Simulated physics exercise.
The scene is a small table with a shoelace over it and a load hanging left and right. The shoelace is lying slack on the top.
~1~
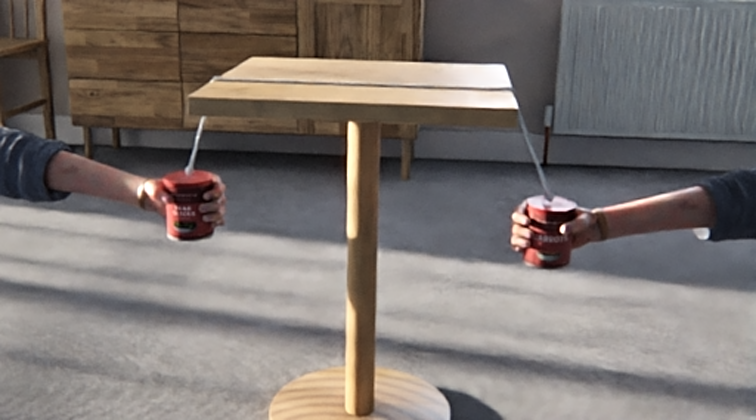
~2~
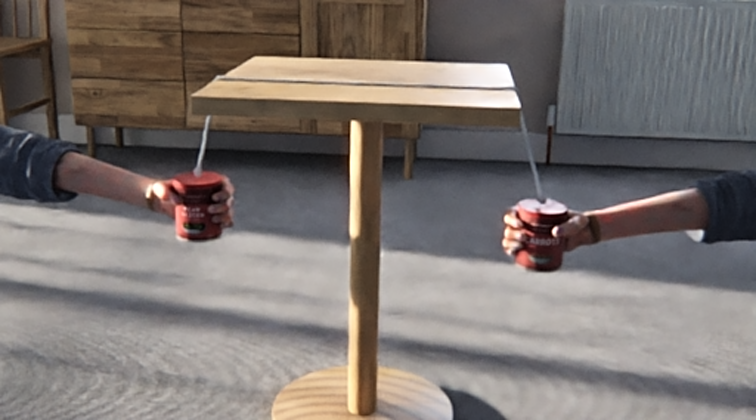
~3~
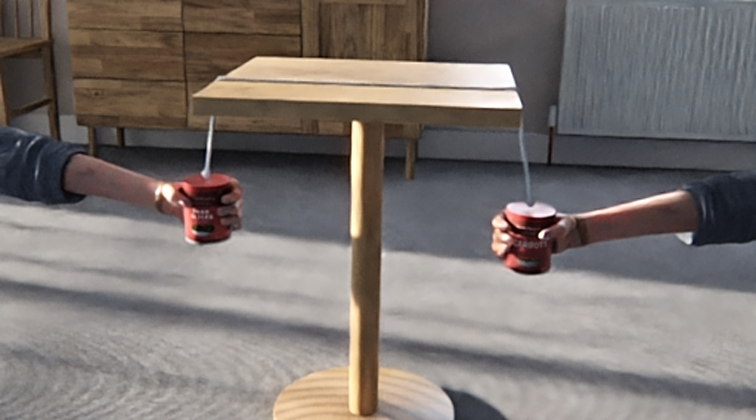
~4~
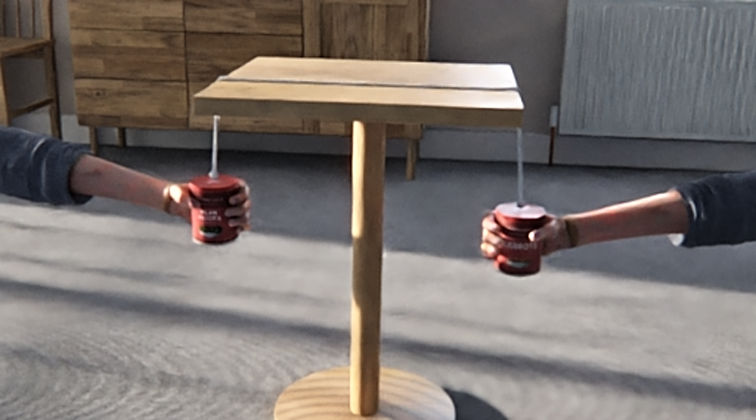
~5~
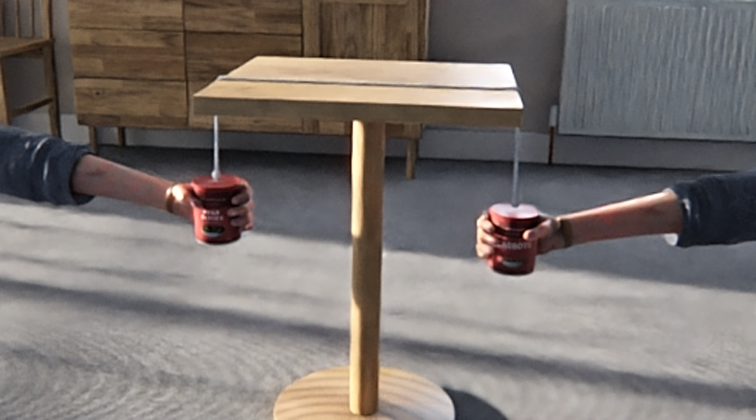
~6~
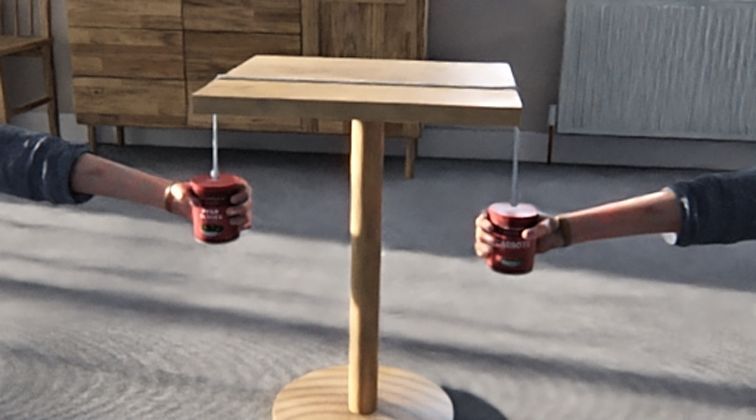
The footage shows two hands holding red tins tied to a cord laid across a small wooden table, one on each side. Both hands move the tins slightly inward toward the table's central leg, then keep them nearly still.
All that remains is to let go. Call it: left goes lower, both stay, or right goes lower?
Both stay.
Then, 0.40 s past the final frame, left tin at the same height near (222, 210); right tin at the same height near (505, 239).
Then, 0.96 s past the final frame, left tin at the same height near (217, 210); right tin at the same height near (511, 239).
Then, 1.52 s past the final frame, left tin at the same height near (224, 210); right tin at the same height near (503, 239).
When it is over, left tin at the same height near (217, 210); right tin at the same height near (510, 239). The shoelace hangs still.
